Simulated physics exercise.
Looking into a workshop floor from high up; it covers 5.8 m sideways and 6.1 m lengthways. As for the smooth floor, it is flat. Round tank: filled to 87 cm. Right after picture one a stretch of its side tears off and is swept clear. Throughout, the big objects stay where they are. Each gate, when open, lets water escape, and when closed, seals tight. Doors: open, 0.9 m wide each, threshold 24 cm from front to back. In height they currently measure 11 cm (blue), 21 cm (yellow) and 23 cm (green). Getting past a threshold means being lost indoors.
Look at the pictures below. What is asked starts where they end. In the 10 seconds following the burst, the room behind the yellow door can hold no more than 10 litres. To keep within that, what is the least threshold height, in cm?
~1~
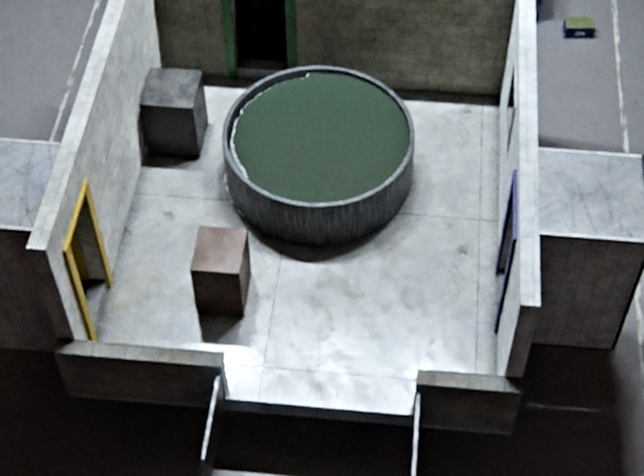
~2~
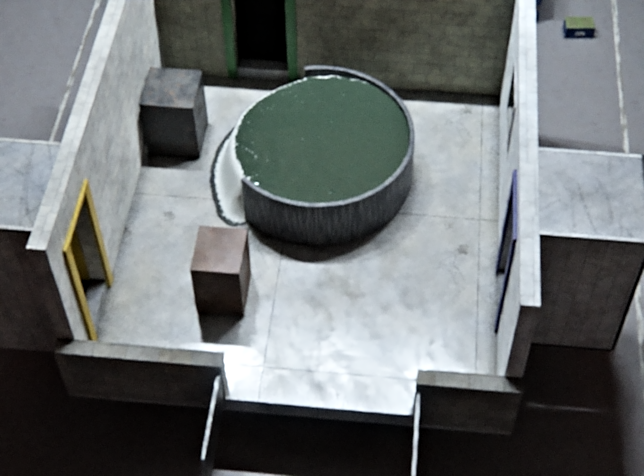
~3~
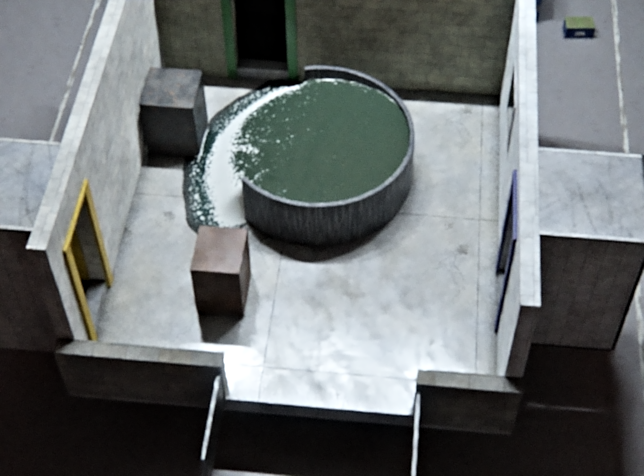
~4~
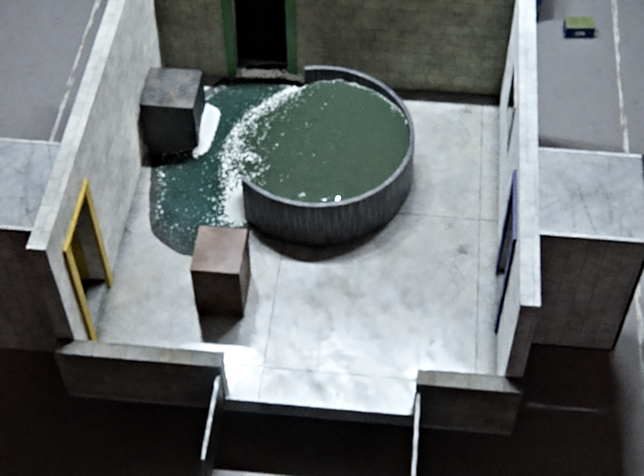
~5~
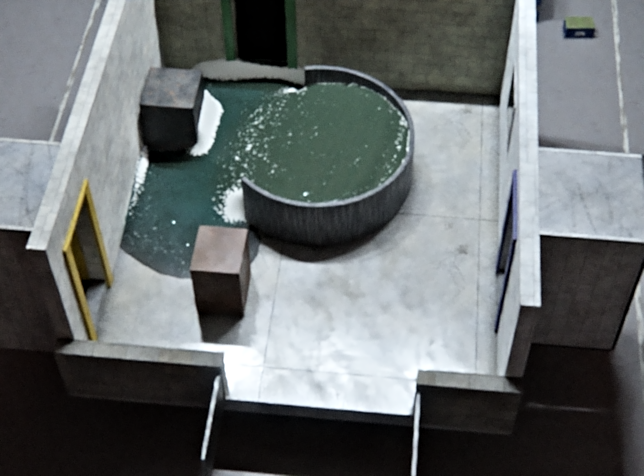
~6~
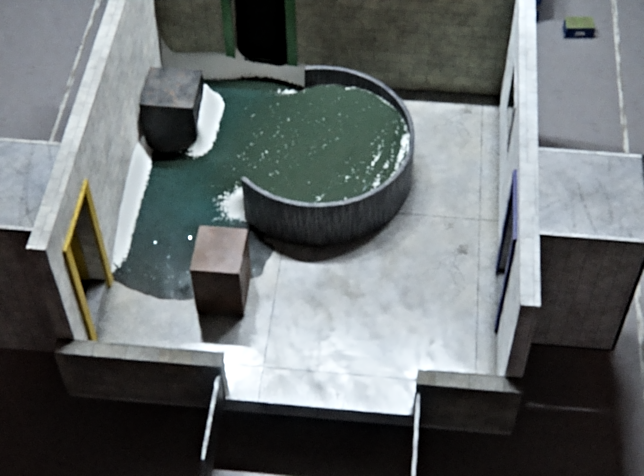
Some 33 cm.
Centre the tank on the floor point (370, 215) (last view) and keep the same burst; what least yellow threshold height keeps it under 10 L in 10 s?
A height near 28 cm.
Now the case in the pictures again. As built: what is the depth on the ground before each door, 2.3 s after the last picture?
In cm - blue: 0, yellow: 15, green: 38.
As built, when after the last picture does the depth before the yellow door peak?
At roughly 3.5 s.
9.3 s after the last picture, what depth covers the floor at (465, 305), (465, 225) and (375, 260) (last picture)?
Taking the spots in order: About 13, 13 and 11 centimetres.
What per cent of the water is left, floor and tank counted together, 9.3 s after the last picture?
I'd say near 76 per cent is still there.
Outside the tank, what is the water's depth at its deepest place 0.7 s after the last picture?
I'd estimate roughly 102 cm.
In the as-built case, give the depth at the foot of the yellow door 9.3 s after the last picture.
The depth there is around 16.0 cm.
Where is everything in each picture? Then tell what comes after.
In the first frame, the round tank at (318, 136) is whole and still, 87 cm deep; the yellow door at (90, 272) is dry.
In the second frame, the gap is at (237, 138), the front 0.3 m out at a hidden place; the back of the round tank holds 87 cm.
In the third frame, the front is at a hidden place, 0.8 m from the gap at (237, 139); 2.5 m2 of floor is wet, 87 cm left at the back.
In the fourth frame, the front is at (156, 229), 1.4 m from the gap at (237, 142); 4.7 m2 of floor is wet, 87 cm left at the back.
In the fifth frame, the front is at (122, 241), 1.9 m from the gap at (238, 143); 6.8 m2 of floor is wet, 85 cm left at the back.
In the sixth frame, the gap is at (238, 143), the front 2.3 m out at (113, 272); the back of the round tank holds 76 cm; 0.7 m in a straight line remain to the yellow door at (90, 272).
Then, 0.7 s after the last picture water covers 40 % of the floor, deepest (102 cm) near (151, 131); 15 cm at the yellow door, 0 litres in over its 21 cm threshold.
Then, 2.3 s after the last picture water covers 65 % of the floor, deepest (55 cm) near (137, 375); 15 cm at the yellow door, 0 litres in over its 21 cm threshold.
Then, 9.3 s after the last picture water covers 100 % of the floor, deepest (21 cm) near (414, 96); 16 cm at the yellow door, 66 litres in over its 21 cm threshold.
At the yellow door as built, the water peaked near 35 cm, 3.5 s after the last picture.
With a threshold of 28 cm, 26 litres would have come in within the 10 s; with 38 cm, 4 litres. So under 10 litres takes about 33 cm.
